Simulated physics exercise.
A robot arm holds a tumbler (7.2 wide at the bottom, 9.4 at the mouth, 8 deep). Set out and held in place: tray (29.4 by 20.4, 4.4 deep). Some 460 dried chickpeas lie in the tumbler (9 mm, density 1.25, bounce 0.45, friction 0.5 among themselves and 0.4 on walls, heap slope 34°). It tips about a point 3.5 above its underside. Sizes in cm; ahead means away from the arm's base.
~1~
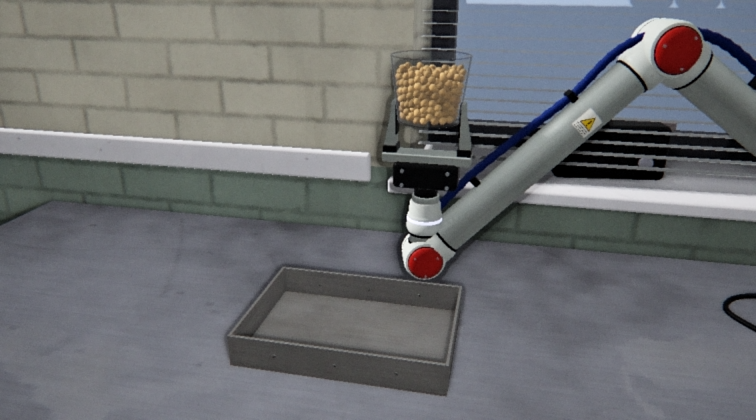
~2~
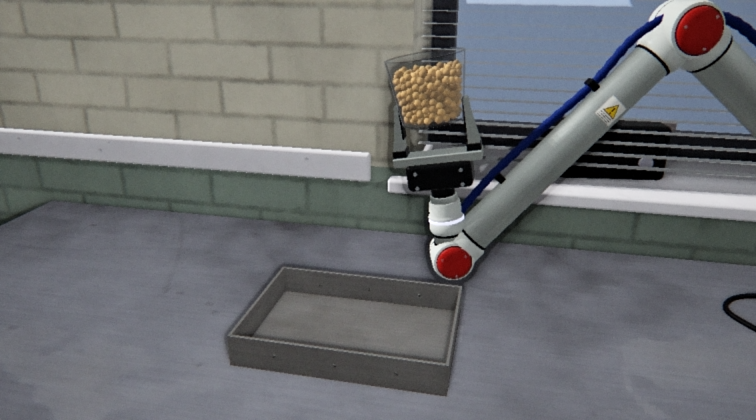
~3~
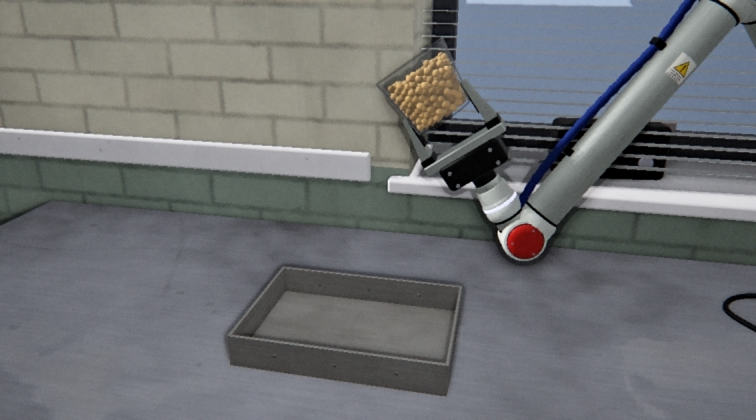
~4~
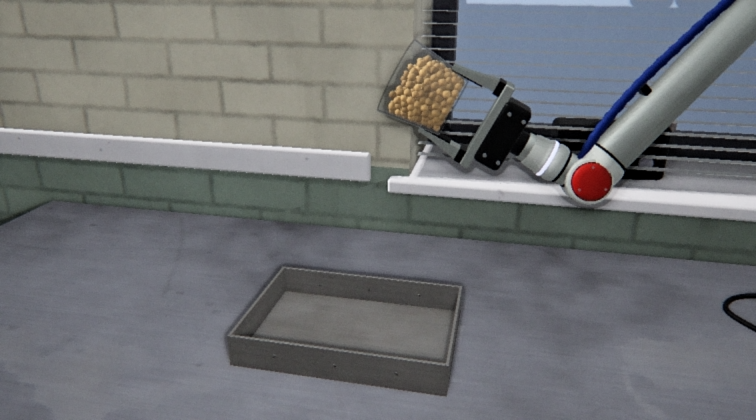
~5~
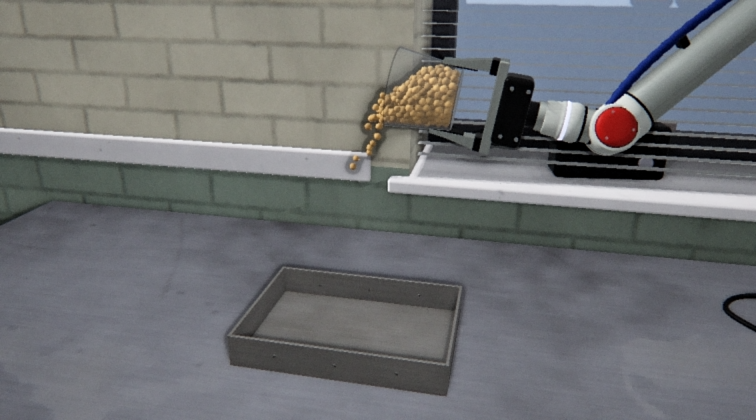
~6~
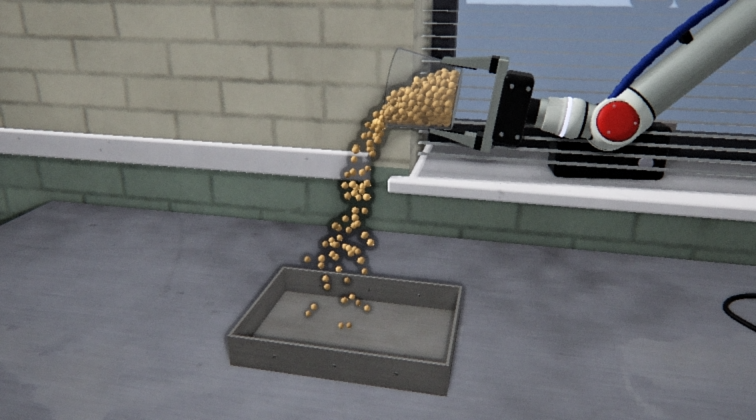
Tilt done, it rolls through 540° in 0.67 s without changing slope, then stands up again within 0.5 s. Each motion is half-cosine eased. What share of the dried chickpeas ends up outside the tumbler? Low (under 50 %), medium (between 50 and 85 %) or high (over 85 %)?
A medium share, between 50 and 85 %, ends outside the tumbler.
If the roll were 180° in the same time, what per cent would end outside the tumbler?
It would be near 60 per cent.
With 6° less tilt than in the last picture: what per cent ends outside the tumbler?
Some 40 per cent.
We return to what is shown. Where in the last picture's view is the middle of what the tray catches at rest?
Near (313, 329).
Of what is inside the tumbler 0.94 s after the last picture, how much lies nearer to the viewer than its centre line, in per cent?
Roughly 60 per cent.
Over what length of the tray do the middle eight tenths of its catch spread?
About 18 cm.
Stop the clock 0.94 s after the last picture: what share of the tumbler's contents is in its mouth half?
Roughly 35 per cent.
Then, 0.47 s after the last picture, tipped 83°, highest piece 40 above the table; 237 in the tumbler, 144 in the tray, 7 on the table or floor, 72 in flight or on a rim.
Then, 0.94 s after the last picture, tipped 37°, highest piece 39 above the table; 273 in the tray, 163 in the tumbler, 14 on the table or floor, 10 in flight or on a rim.
Then, 1.37 s after the last picture, upright, highest piece 39 above the table; 282 in the tray, 163 in the tumbler, 15 on the table or floor.
Then, 2.07 s after the last picture, upright, highest piece 39 above the table; 282 in the tray, 163 in the tumbler, 15 on the table or floor.
Final count, 282 in the tray, 163 in the tumbler, 15 on the table or floor. That is 65 % outside the tumbler.
